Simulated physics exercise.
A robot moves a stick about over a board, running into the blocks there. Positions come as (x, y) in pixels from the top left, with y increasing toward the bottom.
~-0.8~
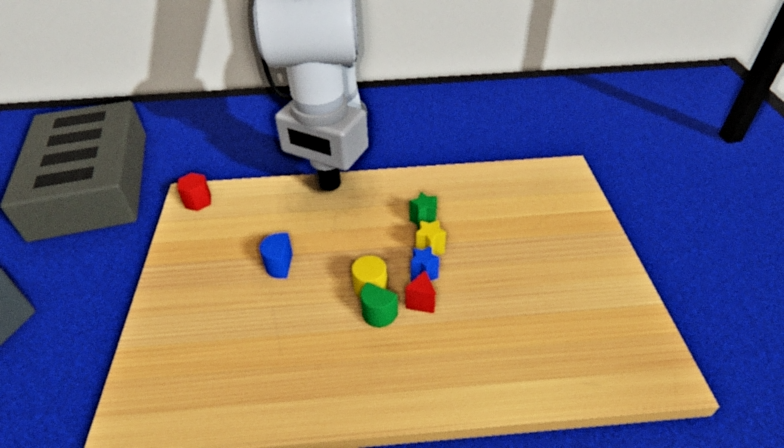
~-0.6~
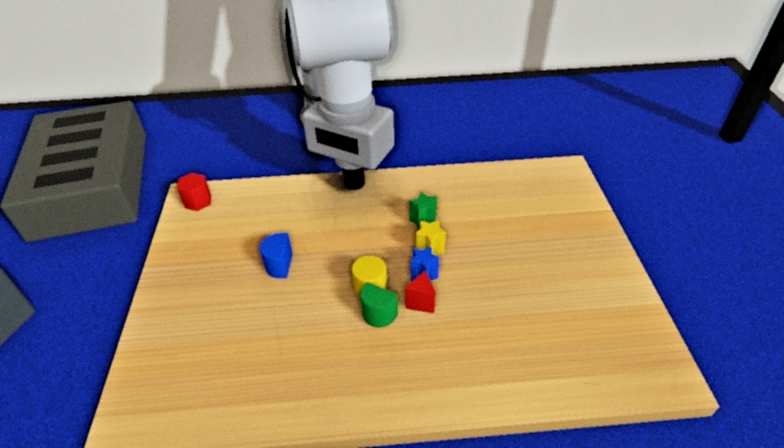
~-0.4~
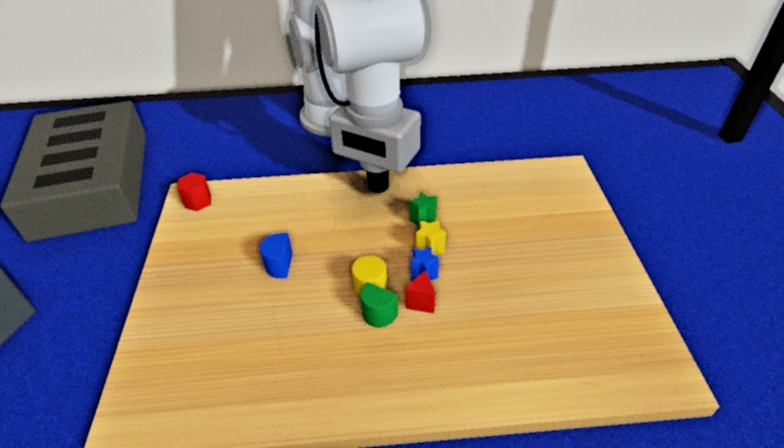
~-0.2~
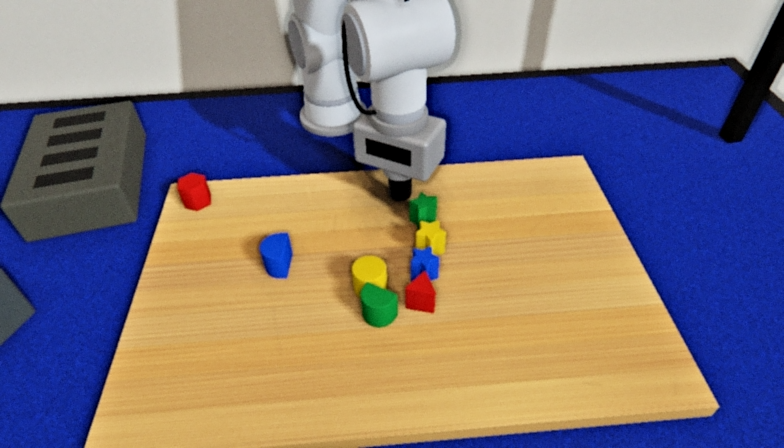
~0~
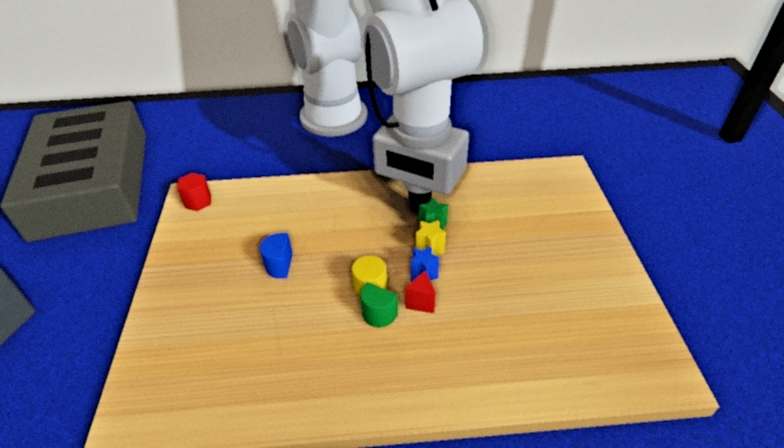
The clip opens on a wooden board scattered with colourful blocks, a robot arm holding its dark stick near the far edge. The arm slides steadily right toward the green star, then angles slightly nearer and nudges it a little to the right, while the other blocks stay still.
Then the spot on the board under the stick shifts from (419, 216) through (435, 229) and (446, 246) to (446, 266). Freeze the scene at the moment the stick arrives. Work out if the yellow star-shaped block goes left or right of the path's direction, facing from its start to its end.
Pushed right.
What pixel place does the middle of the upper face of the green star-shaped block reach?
I'd place it at (473, 244), taking the centre of its top.
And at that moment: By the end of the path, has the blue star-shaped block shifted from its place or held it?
The blue star-shaped block moves.
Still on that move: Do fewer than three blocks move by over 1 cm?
My answer is no.
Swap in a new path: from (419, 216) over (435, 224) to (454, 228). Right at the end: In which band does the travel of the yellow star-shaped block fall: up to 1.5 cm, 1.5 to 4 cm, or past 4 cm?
Displaced less than 1.5 cm.
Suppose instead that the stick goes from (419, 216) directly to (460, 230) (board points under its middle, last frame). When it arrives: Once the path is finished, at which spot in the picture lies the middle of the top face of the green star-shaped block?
I'd expect the centre of its top face to be at (459, 225).
What follows on the original path. One third of the way, stick at (436, 221); yellow star-shaped block at (434, 235), turned 50° clockwise; green star-shaped block at (451, 221).
Two thirds of the way, stick at (446, 238); blue star-shaped block at (422, 257); yellow star-shaped block at (435, 243), turned 90° clockwise; green star-shaped block at (467, 236), turned 15° anticlockwise.
At the end, stick at (447, 257); red triangle at (421, 286); blue star-shaped block at (410, 267), turned 15° clockwise; yellow star-shaped block at (432, 259), turned 115° clockwise; green star-shaped block at (473, 244), turned 55° anticlockwise.
